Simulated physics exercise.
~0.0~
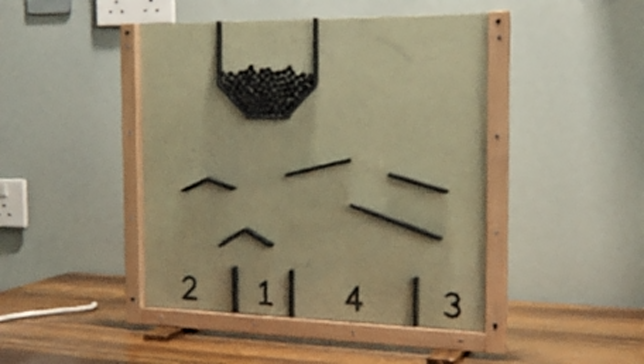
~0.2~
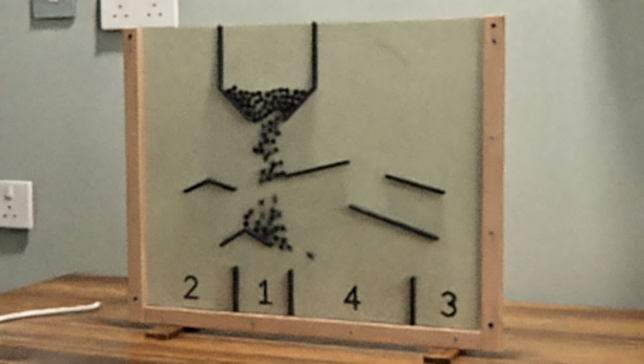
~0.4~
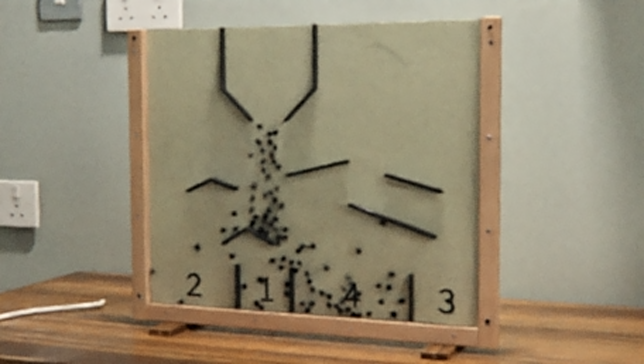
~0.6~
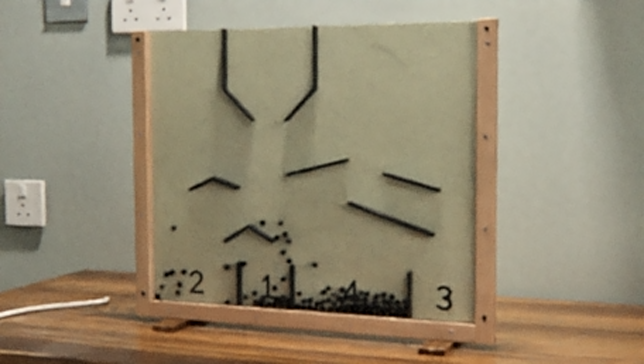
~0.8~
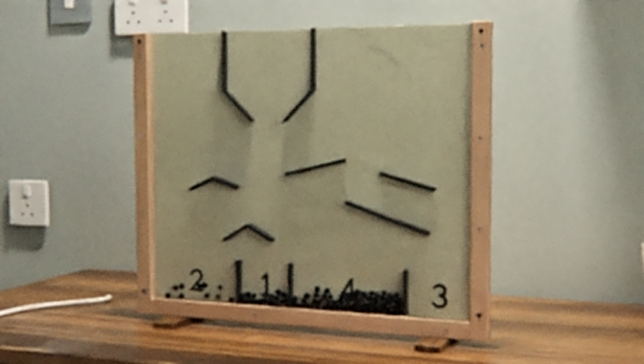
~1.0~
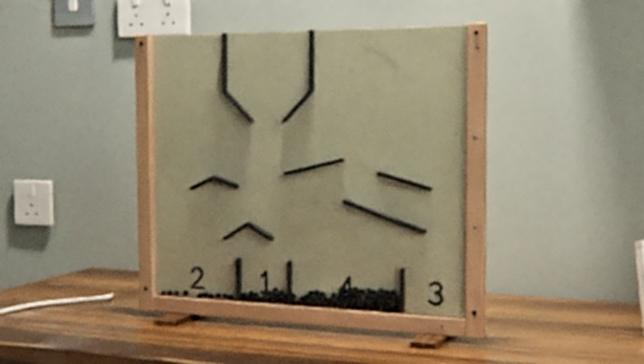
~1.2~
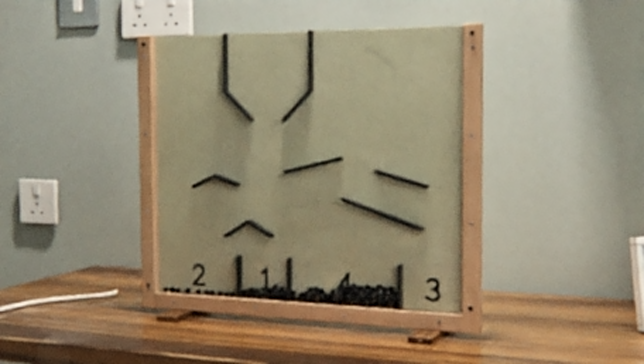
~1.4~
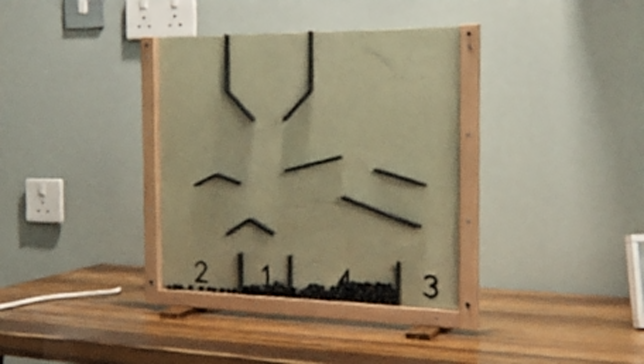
At the start, a pile of small black beads sits in a hopper near the top of a thin, wood-framed case on a table, above fixed ledges and four numbered bins. The beads pour down in a narrow stream and strike the peaked ledge below. They scatter to both sides, many bouncing right into bin four, while the hopper empties. The last ones drop into bins one, two and four as the view drifts slightly sideways. Finally the beads lie still, most in bin four, fewer in bins one and two, and none in bin three.
